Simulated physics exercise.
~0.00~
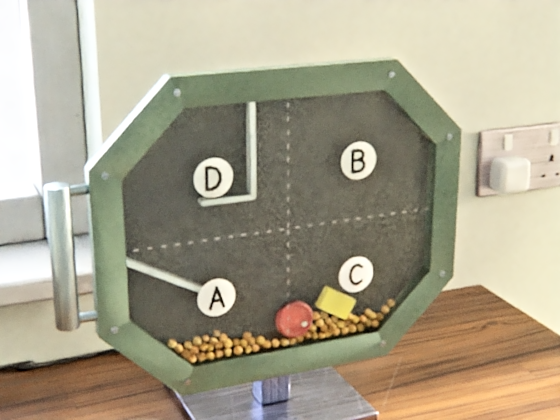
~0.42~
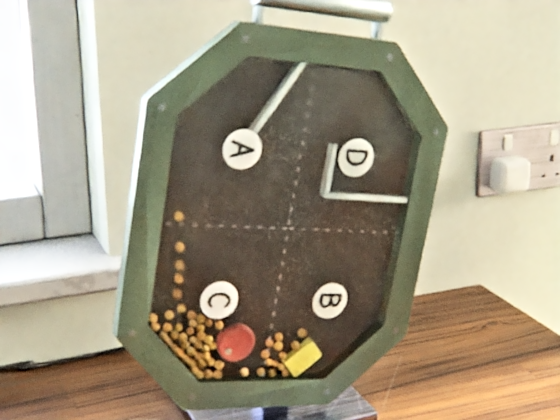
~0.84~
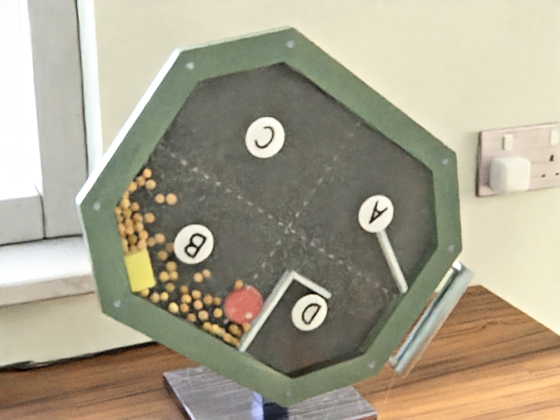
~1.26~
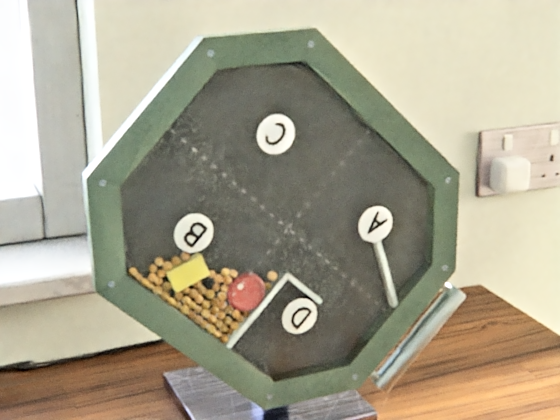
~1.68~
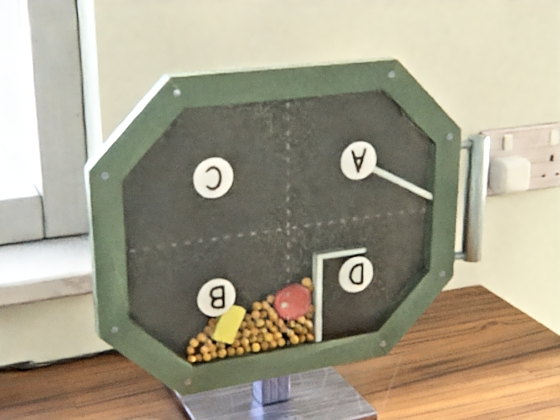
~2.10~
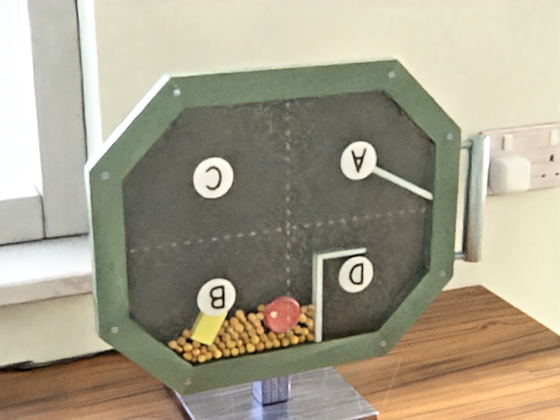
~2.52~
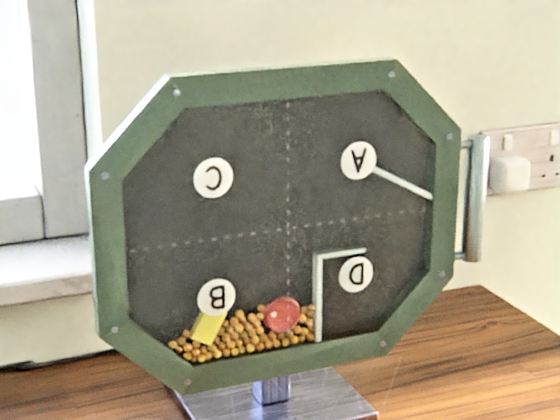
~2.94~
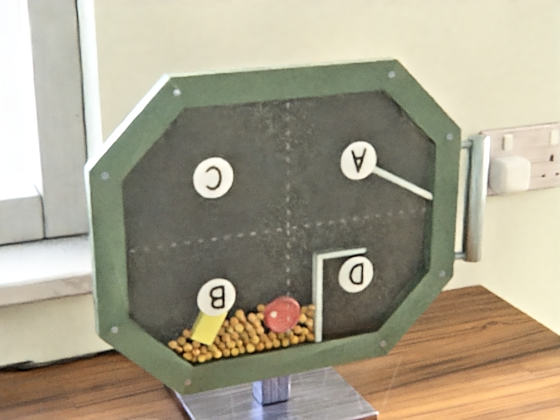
Green-framed octagonal case turning clockwise past upside down, then swinging back slightly, its tumbling beads, yellow block and red disc settling lower left.
